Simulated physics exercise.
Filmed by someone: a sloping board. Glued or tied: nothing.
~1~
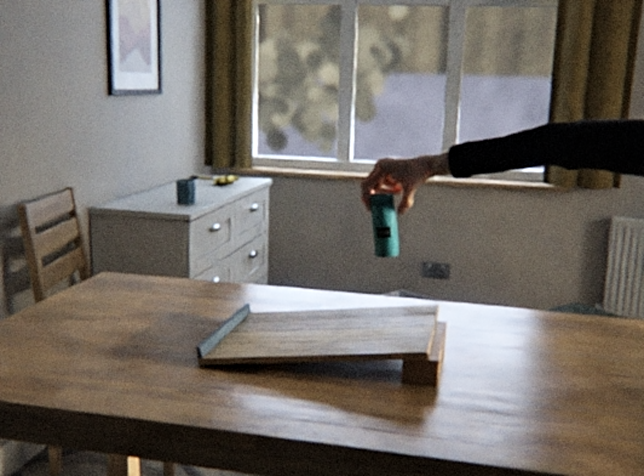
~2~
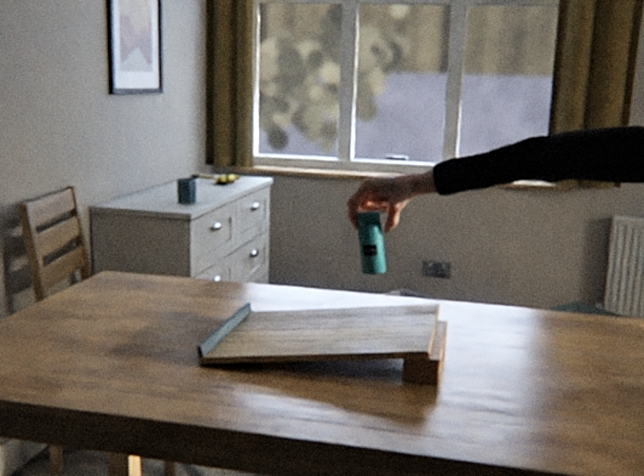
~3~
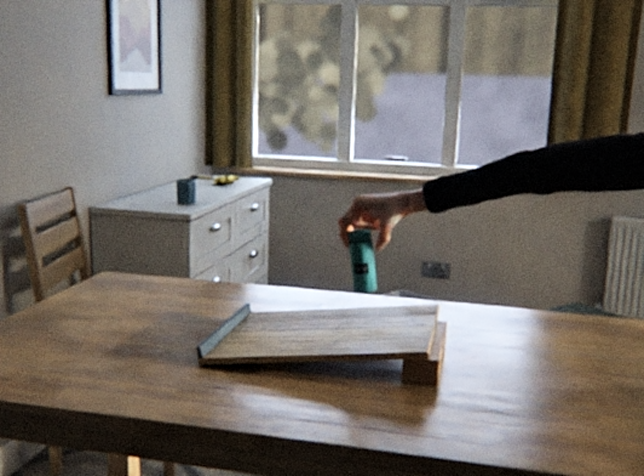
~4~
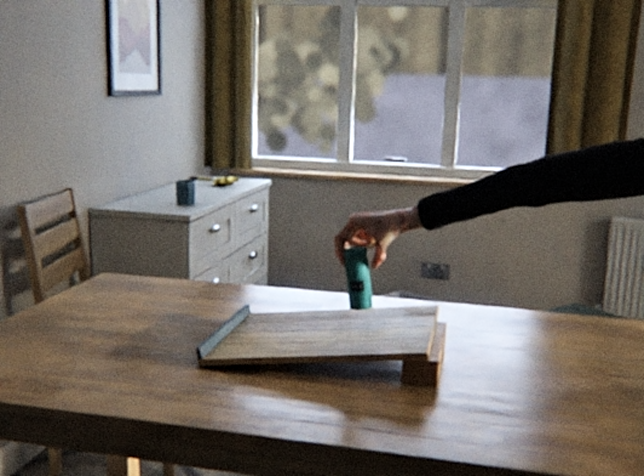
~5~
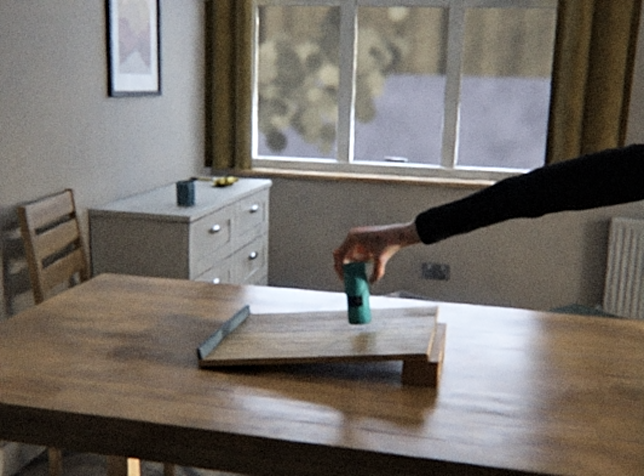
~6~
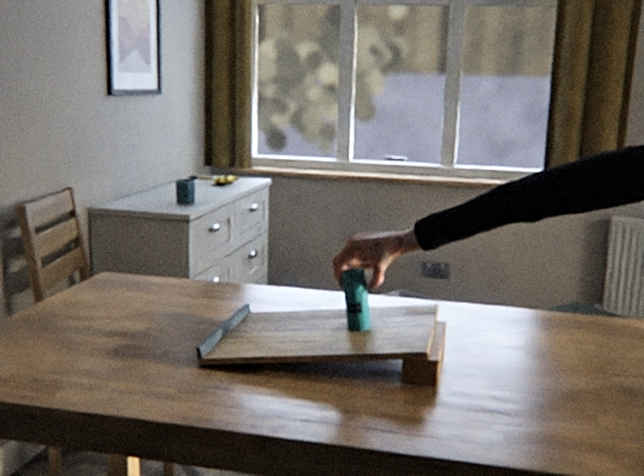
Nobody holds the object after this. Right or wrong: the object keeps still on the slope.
Right, it keeps still.
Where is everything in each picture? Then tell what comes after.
On its way; turquoise shaker (385, 225), in the first picture.
On its way; turquoise shaker (371, 243), in the second picture.
On its way; turquoise shaker (363, 261), in the third picture.
On its way; turquoise shaker (359, 278), in the fourth picture.
On its way; turquoise shaker (357, 293), in the fifth picture.
In place under the hand; turquoise shaker (357, 300), in the sixth picture.
Then, 0.20 s on from there, no change.
Then, 0.40 s on from there, turquoise shaker resting near (356, 300).
In the end, it is unmoved. At the end, from the last picture's camera, turquoise shaker near (356, 300). The turquoise shaker remains at rest.
